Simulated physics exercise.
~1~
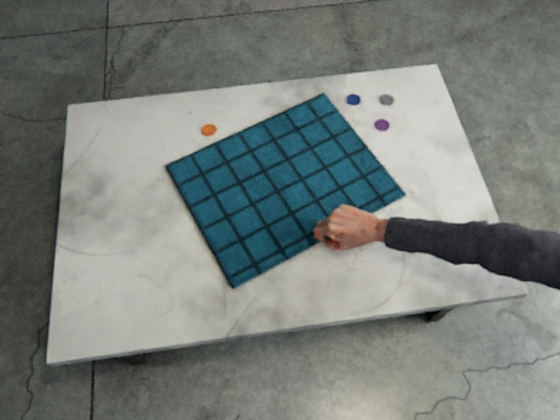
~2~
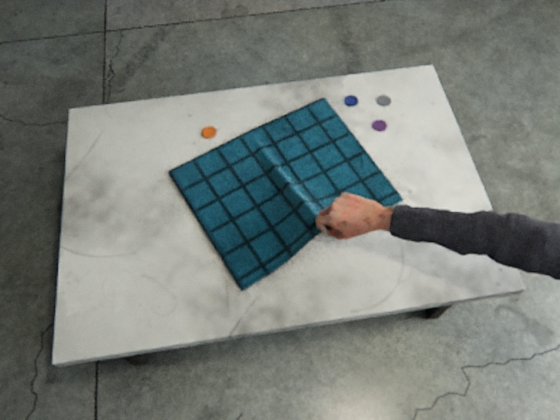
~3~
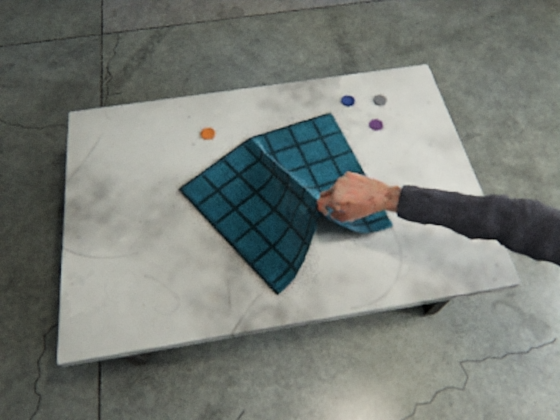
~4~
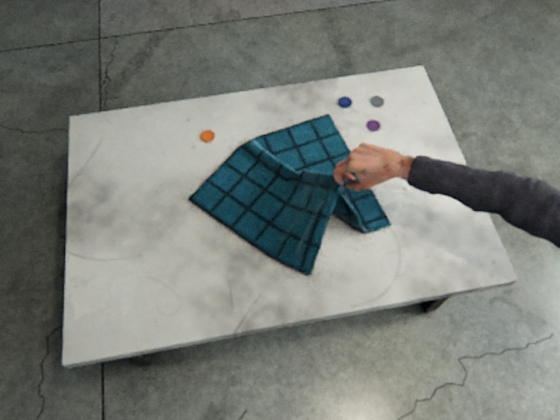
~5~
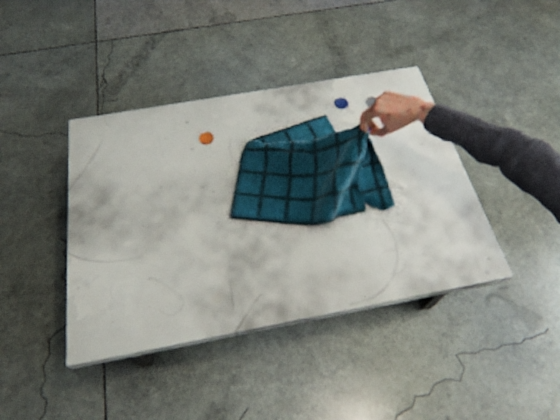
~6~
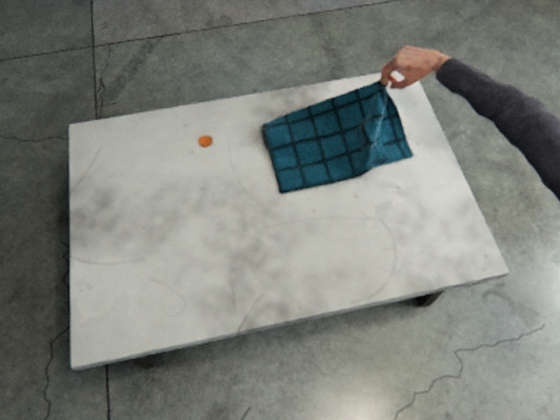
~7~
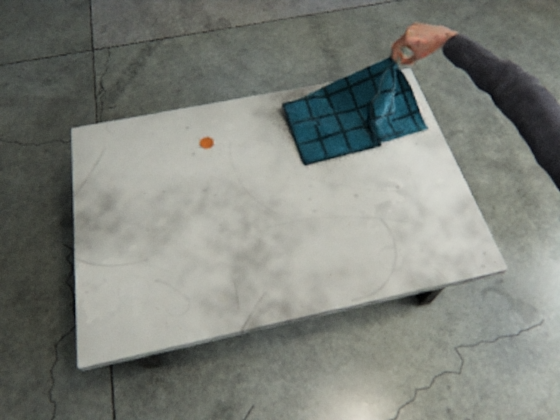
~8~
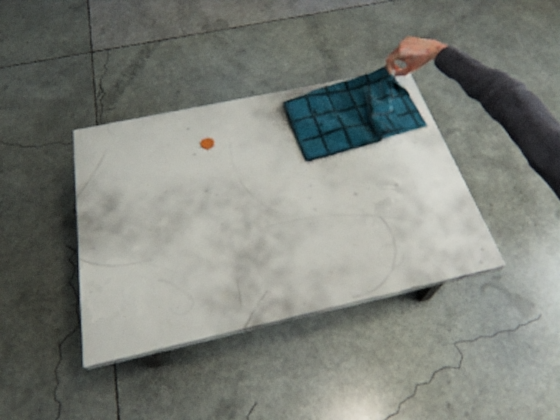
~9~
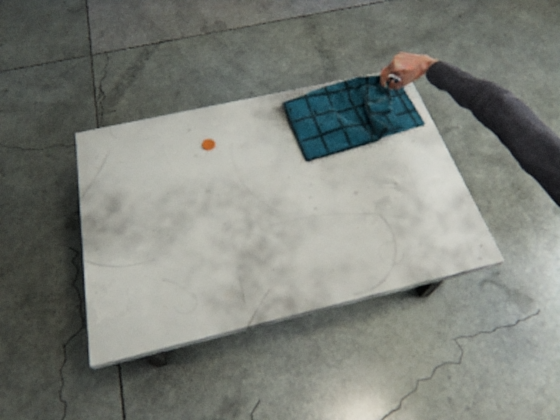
A pale, marble-patterned workbench stands on a cracked grey concrete floor, seen from above at an angle that drifts slightly sideways. A teal tea towel with a dark grid lies flat in the middle, with an orange button to its upper left and a blue lid, a grey button and a purple button to its upper right. A dark-sleeved hand from the right pinches the towel's near edge and lifts it into a fold. The hand then drags the towel up and right, covering the three discs. It lowers the pinched part, leaving the towel rumpled at the far right corner, the hand still on it and only the orange button showing.
